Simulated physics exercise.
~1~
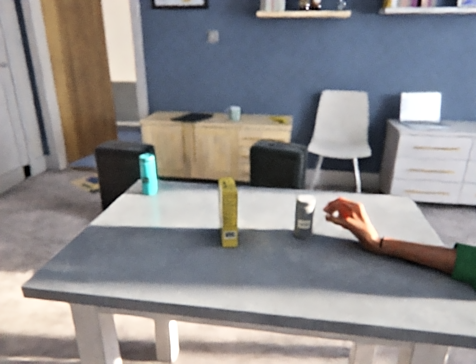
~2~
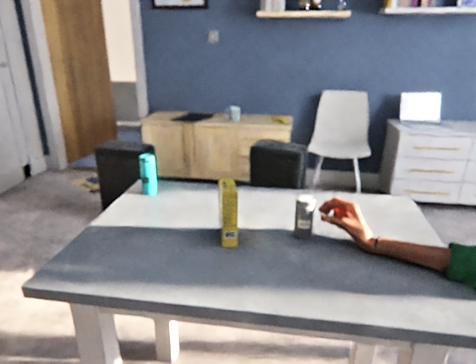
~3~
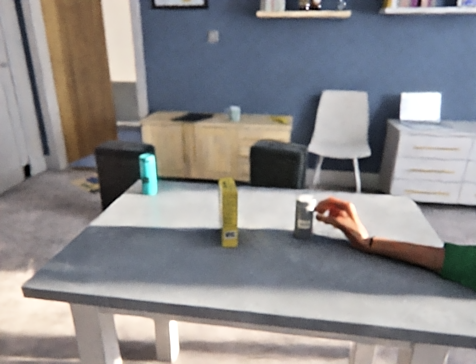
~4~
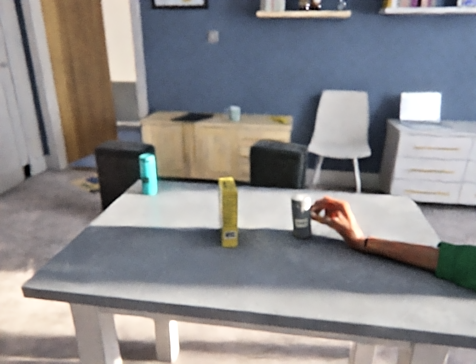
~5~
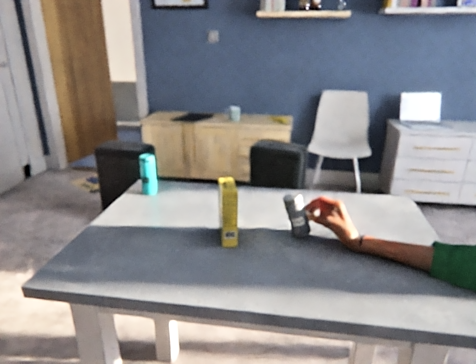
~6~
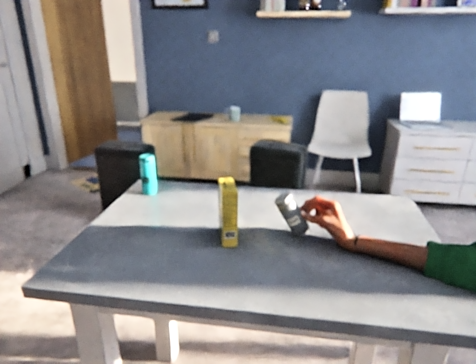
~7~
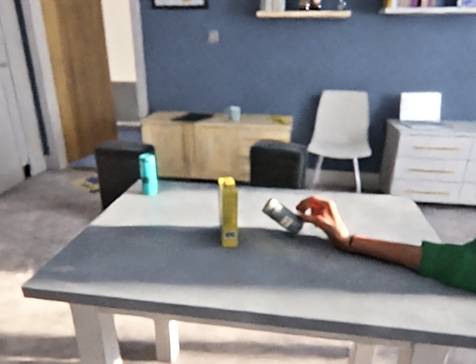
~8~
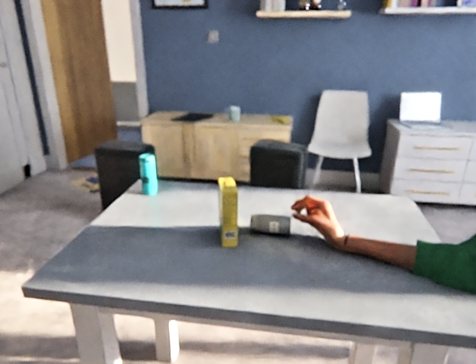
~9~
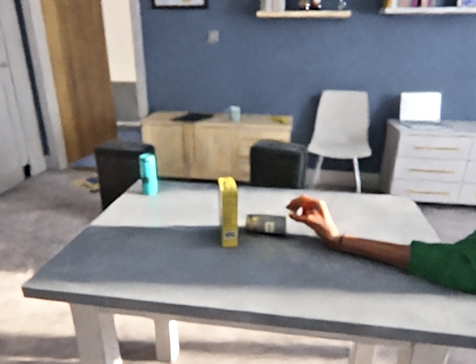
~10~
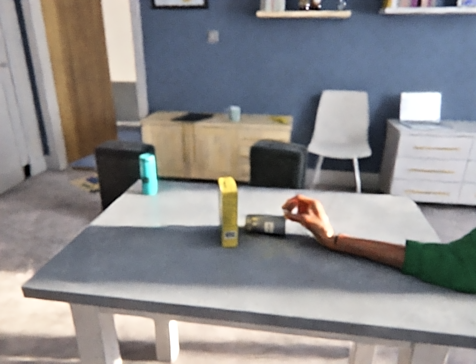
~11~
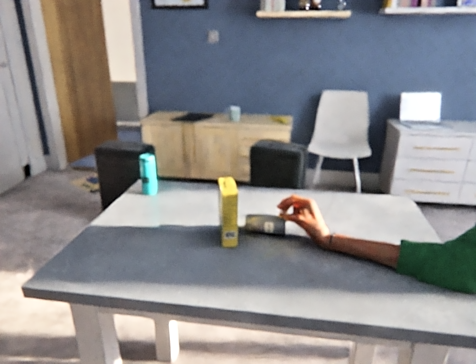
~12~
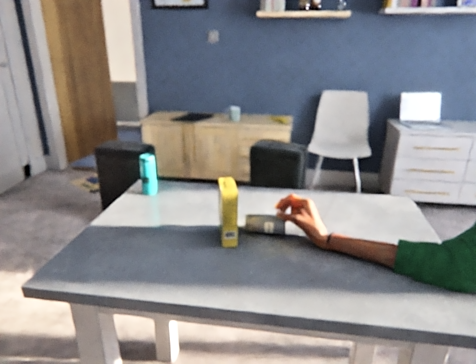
On a grey and white table in a living room, a hand reached in from the right and pushed a grey shaker leftward until it tipped over and lay on its side beside a yellow packet, which stayed standing, as did a turquoise shaker.
